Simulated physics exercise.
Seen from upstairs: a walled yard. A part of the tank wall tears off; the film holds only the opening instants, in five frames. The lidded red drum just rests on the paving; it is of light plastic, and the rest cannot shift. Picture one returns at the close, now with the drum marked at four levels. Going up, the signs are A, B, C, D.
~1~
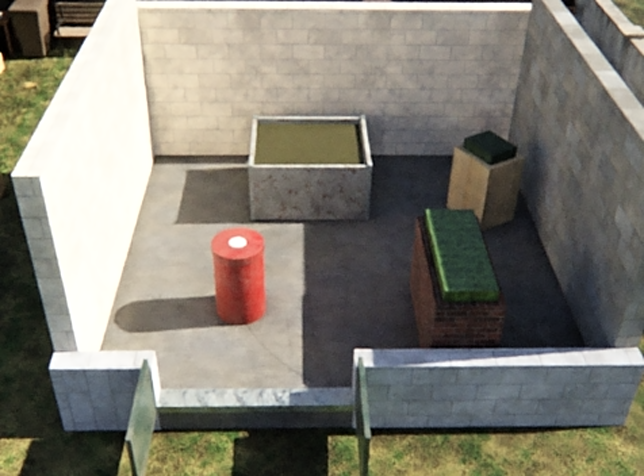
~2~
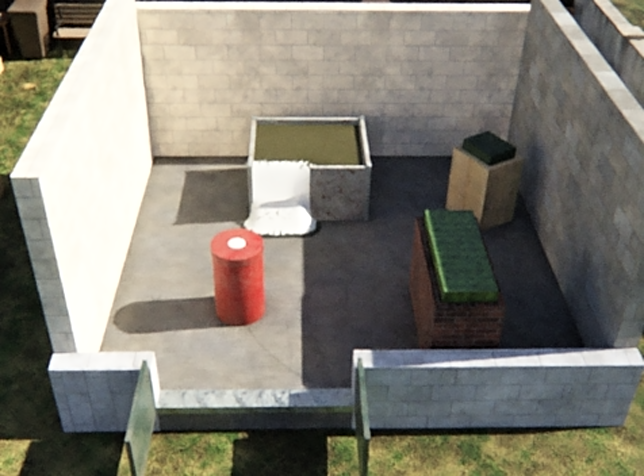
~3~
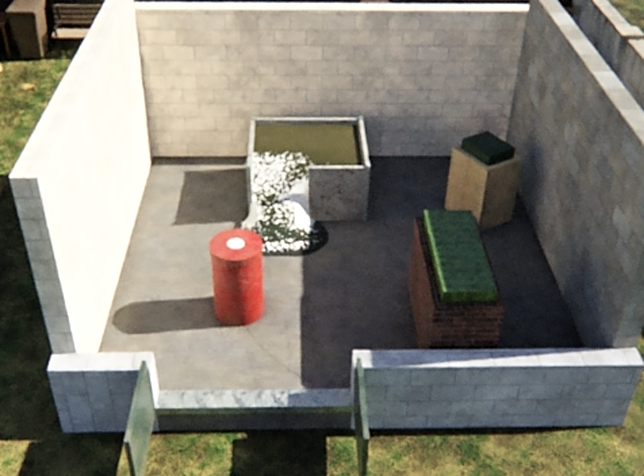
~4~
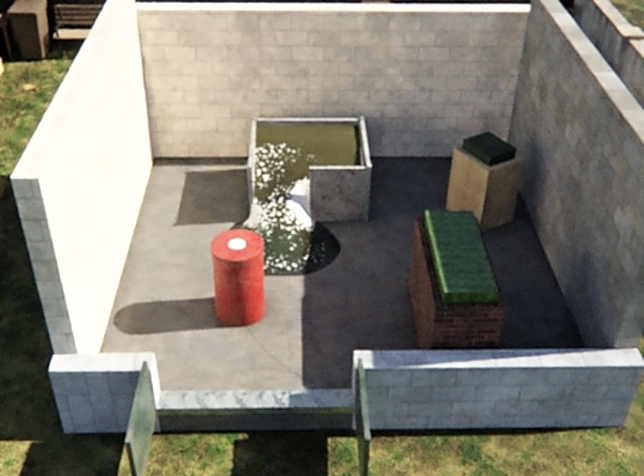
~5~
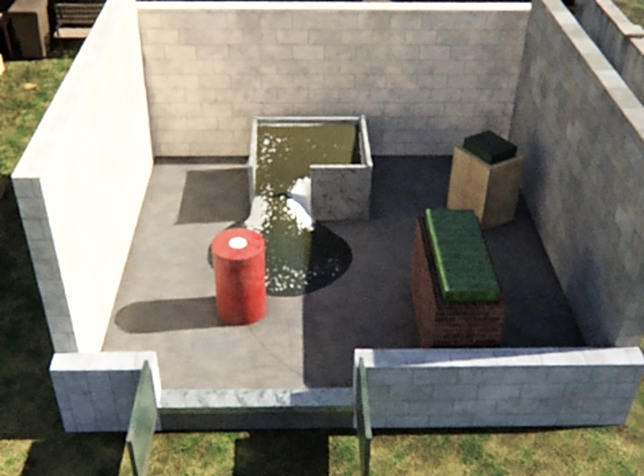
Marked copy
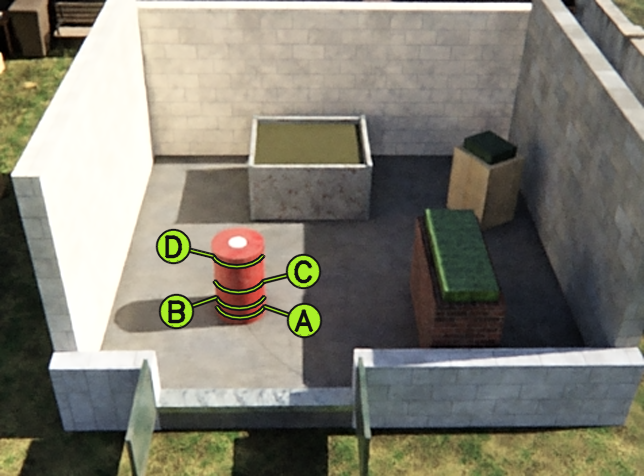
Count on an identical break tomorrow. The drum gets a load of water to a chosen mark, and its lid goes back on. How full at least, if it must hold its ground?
Take C.
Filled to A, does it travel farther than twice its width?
Yes, it does.
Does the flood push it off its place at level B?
Yes.
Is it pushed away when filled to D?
No, not at all.
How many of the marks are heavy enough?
Two.
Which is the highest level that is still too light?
Here it is level B.
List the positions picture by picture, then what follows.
Lid of the red drum at (238, 243); tank full, its middle at (310, 146); open gate at (255, 354).
Water covers 2 % of the ground and is seen nearest the drum at (268, 233).
Water covers 3 % of the ground and is seen nearest the drum at (272, 251).
Water covers 6 % of the ground and is seen nearest the drum at (251, 267).
Lid of the red drum at (238, 244); water covers 9 % of the ground and is seen nearest the drum at (256, 285).
On the marked copy, A at (239, 317); B at (239, 308); C at (238, 292); D at (236, 266); from the bottom up A, B, C, D.
For level A, it is washed out through the gate.
For level B, it is pushed about its own width away.
For level C, it does not move.
For level D, it does not move.
